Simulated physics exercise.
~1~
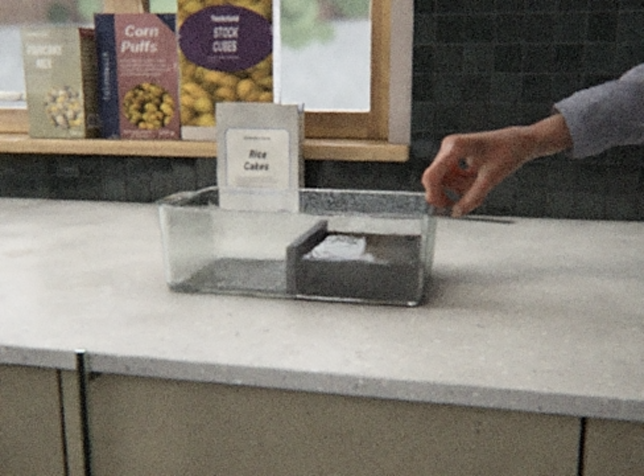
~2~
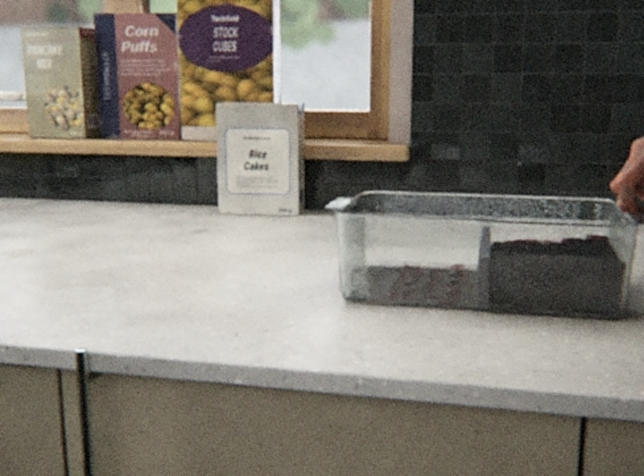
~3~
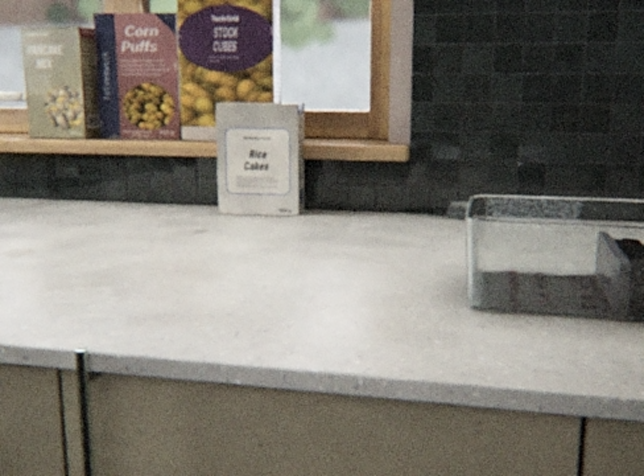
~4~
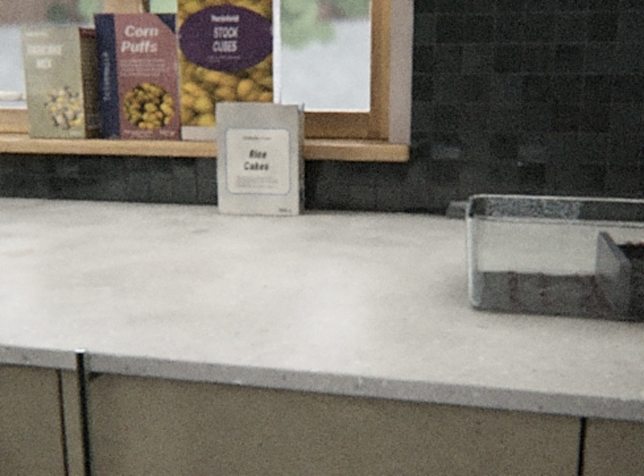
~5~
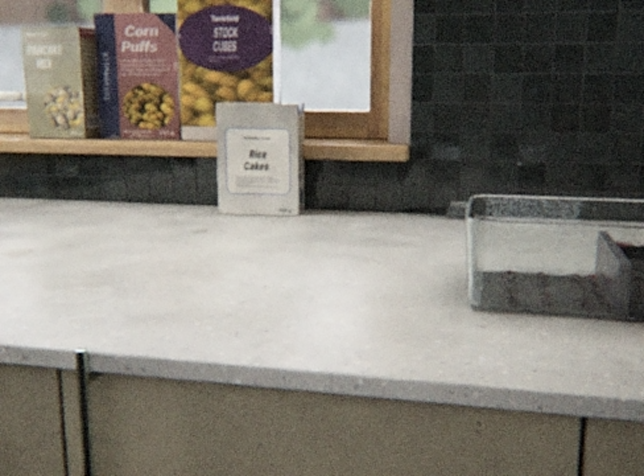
Clear oblong tub with a divider and dark liquid sliding right along a counter beside a hand, then resting partly out of view.
